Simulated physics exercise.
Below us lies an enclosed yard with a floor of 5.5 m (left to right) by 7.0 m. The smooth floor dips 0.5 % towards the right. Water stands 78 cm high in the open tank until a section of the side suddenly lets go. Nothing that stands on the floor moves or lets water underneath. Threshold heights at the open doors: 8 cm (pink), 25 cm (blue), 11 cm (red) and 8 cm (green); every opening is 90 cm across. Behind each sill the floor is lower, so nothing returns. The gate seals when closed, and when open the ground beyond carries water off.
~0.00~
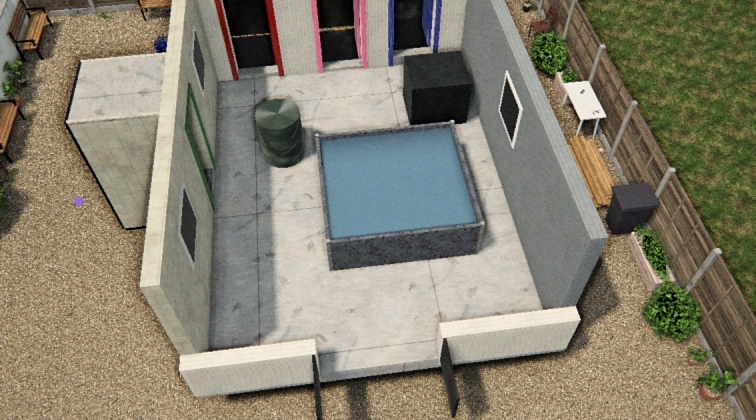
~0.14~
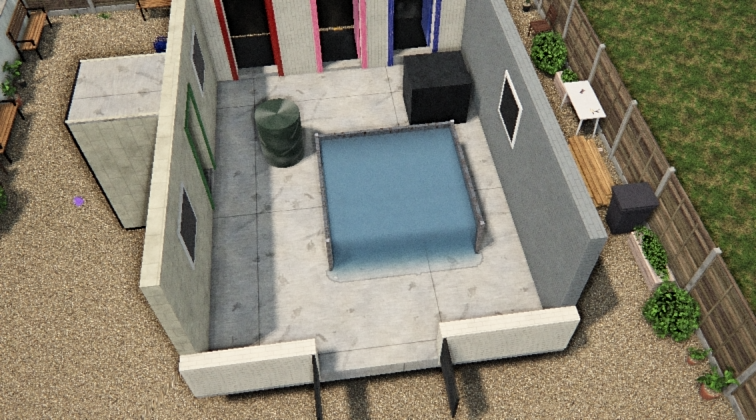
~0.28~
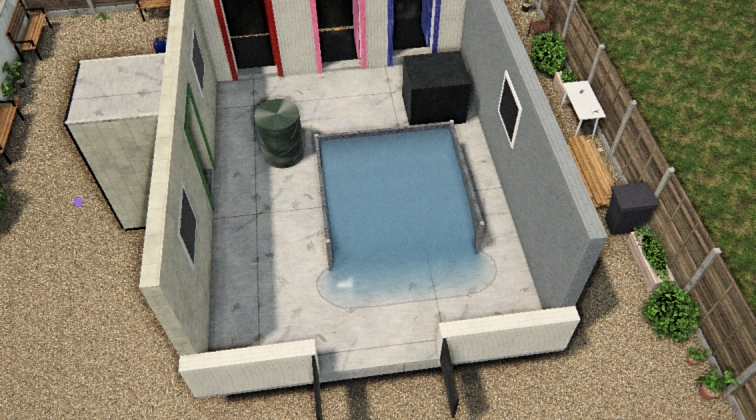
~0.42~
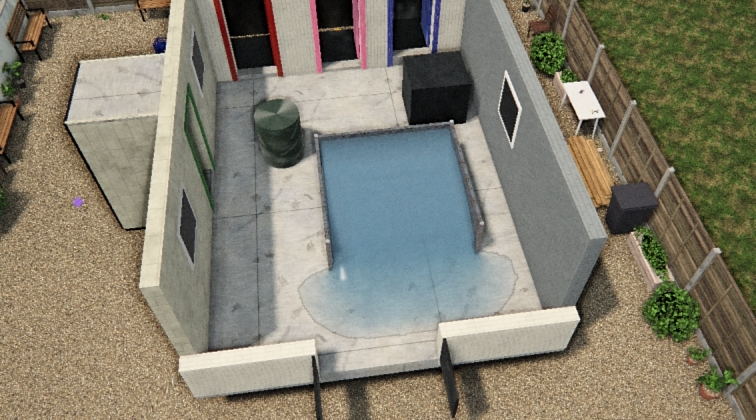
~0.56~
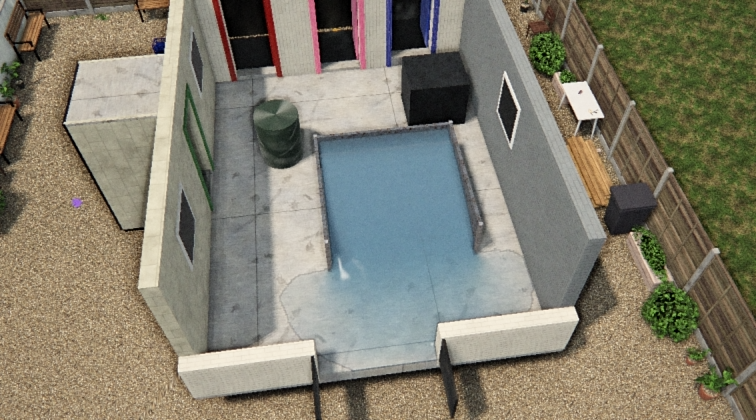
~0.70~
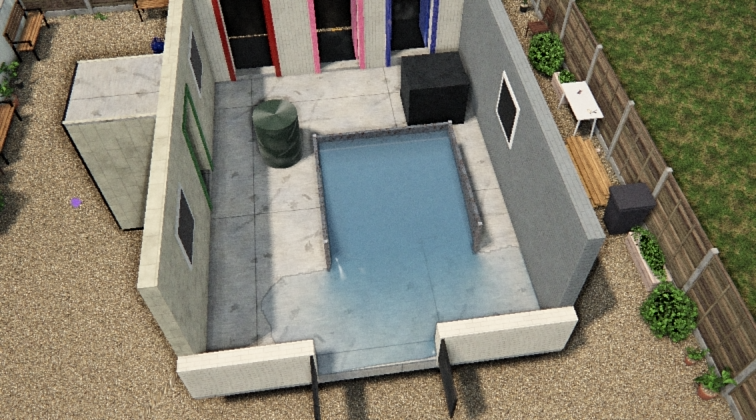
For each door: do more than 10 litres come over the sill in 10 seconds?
Door by door: At the pink door it stays under the limit; at the blue door it keeps below the limit; at the red door it stays under the limit; at the green door it does not reach the limit.
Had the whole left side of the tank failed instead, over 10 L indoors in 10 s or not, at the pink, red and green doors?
Against that limit: Pink under, red above, green over.
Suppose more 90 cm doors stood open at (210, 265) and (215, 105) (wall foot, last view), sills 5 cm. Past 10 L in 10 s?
In that order: Not over, past it.
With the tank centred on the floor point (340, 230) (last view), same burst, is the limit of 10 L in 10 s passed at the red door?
Then: Red over.
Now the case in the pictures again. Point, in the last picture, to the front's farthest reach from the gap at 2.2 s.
Around (206, 374).
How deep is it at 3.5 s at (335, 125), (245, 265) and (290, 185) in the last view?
Roughly 0, 3 and 0 cm, in turn.
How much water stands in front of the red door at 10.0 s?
Some 10.0 cm.
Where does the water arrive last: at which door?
Last comes the red one.
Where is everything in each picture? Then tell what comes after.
Still water, 78 cm deep, in the open tank at (395, 180), in the first frame.
The front is at (478, 260), 1.3 m from the gap at (404, 252); 0.5 m2 of floor is under water; 78 cm left at the back of the open tank, in the second frame.
Water pours out at (404, 253) and has run 1.6 m, to (492, 273); typically 13 cm deep outside, 78 cm at the open tank's back, in the third frame.
The front is at (505, 296), 1.9 m from the gap at (404, 254); 4.0 m2 of floor is under water; 78 cm left at the back of the open tank, in the fourth frame.
Water pours out at (403, 255) and has run 2.2 m, to (527, 300); typically 10 cm deep outside, 74 cm at the open tank's back, in the fifth frame.
The front is at a hidden place, 2.6 m from the gap at (402, 254); 7.2 m2 of floor is under water; 65 cm left at the back of the open tank, in the sixth frame.
After 1.4 s water covers 25 % of the floor and is deepest (60 cm) near (540, 331); pink door not reached, blue door not reached, red door not reached, green door not reached.
After 2.2 s water covers 30 % of the floor and is deepest (54 cm) near (540, 331); pink door not reached, blue door not reached, red door not reached, green door not reached.
After 3.5 s water covers 50 % of the floor and is deepest (34 cm) near (472, 125); pink door not reached, blue door not reached, red door not reached, green door 1 cm at the sill, 0 L in.
After 6.0 s water covers 90 % of the floor and is deepest (20 cm) near (453, 65); pink door 3 cm at the sill, 0 L in, blue door 9 cm at the sill, 0 L in, red door 1 cm at the sill, 0 L in, green door 3 cm at the sill, 0 L in.
After 10.0 s water covers 95 % of the floor and is deepest (12 cm) near (266, 139); pink door 7 cm at the sill, 0 L in, blue door 4 cm at the sill, 0 L in, red door 10 cm at the sill, 4 L in, green door 8 cm at the sill, 0 L in.
